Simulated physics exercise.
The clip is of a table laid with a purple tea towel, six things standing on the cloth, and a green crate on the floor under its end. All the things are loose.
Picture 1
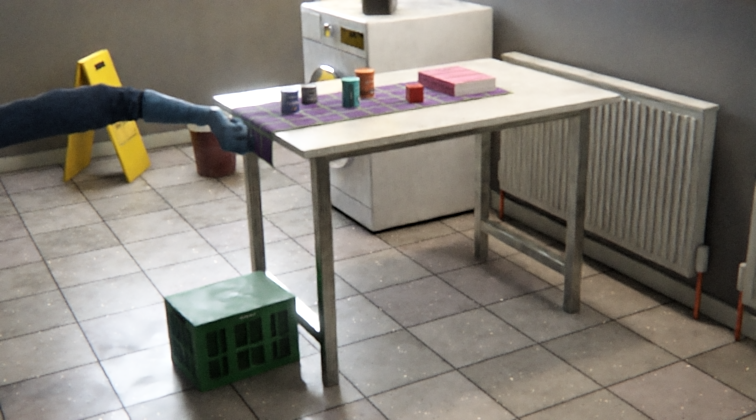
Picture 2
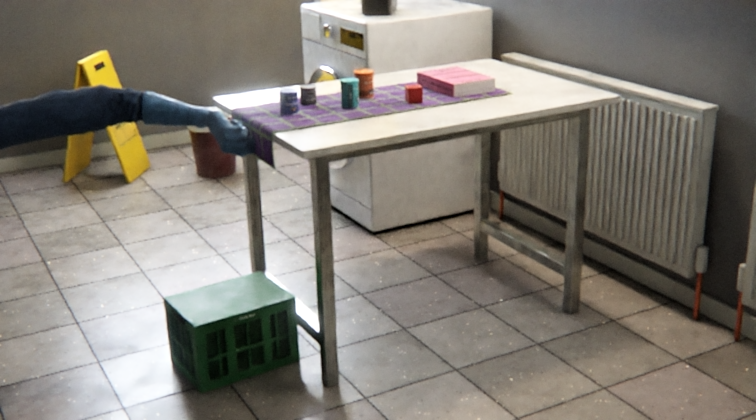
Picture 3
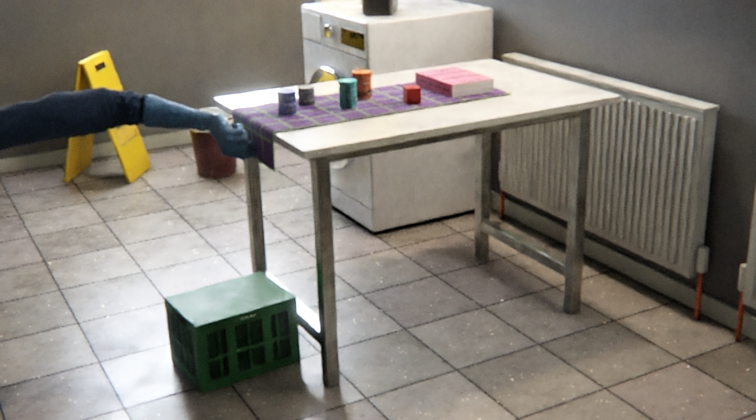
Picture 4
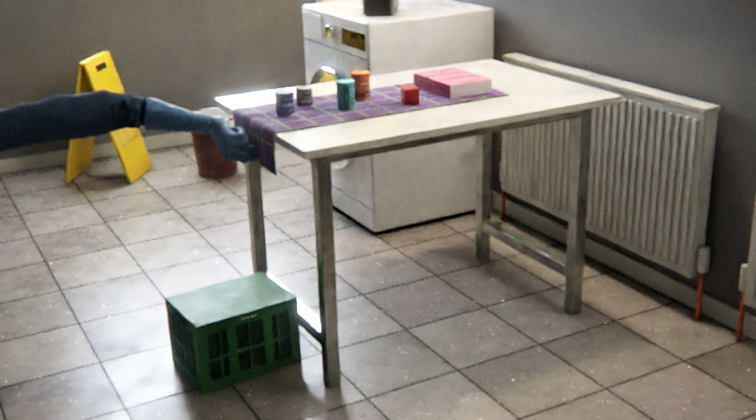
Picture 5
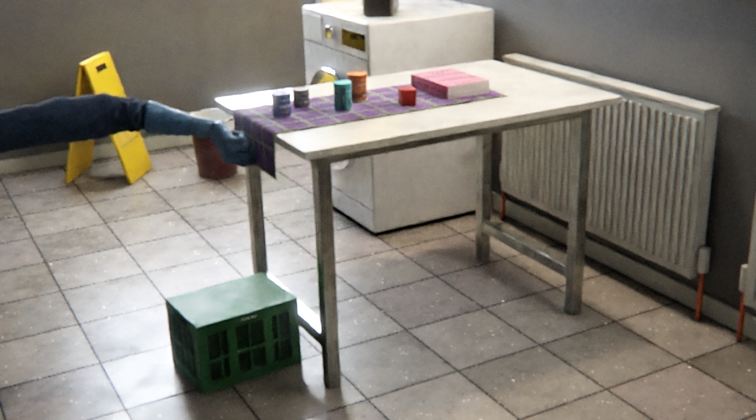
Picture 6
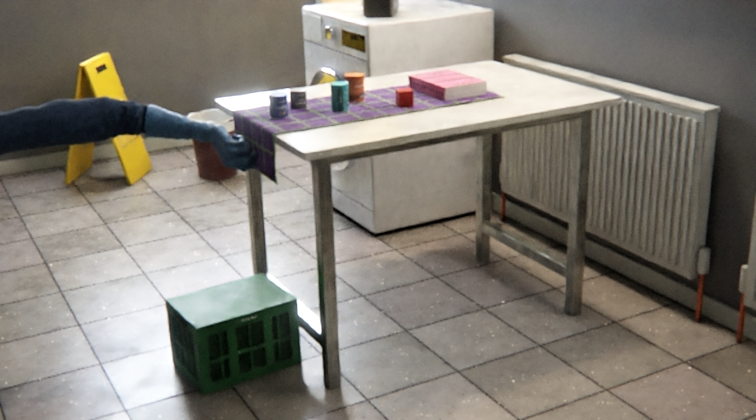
Purple cloth sliding slightly left over a table's end, pulled by a blue-gloved hand, carrying cans and a pink book along.
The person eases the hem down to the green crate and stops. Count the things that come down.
Over the edge go four.
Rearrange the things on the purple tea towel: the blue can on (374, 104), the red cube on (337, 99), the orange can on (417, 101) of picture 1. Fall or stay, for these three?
The blue can goes over, the red cube goes over, the orange can keeps its place on top.
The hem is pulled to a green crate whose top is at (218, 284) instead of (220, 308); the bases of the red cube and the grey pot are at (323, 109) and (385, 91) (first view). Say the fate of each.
The red cube goes over, the grey pot remains up.
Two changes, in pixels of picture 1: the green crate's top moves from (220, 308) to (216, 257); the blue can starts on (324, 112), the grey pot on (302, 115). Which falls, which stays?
The blue can is carried off, the grey pot tumbles off.
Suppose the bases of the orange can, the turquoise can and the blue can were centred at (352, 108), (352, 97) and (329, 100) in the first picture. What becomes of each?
The orange can drops off, the turquoise can comes down, the blue can goes over.
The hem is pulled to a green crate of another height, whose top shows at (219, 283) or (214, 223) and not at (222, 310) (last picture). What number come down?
In that case 3 and 1.
A little later, hem near (258, 239); blue can and grey pot gone.
Next, hem on the crate; blue can, grey pot, turquoise can and orange can gone.
When it is over, hem on the crate; blue can, grey pot, turquoise can and orange can gone. The table loses four.
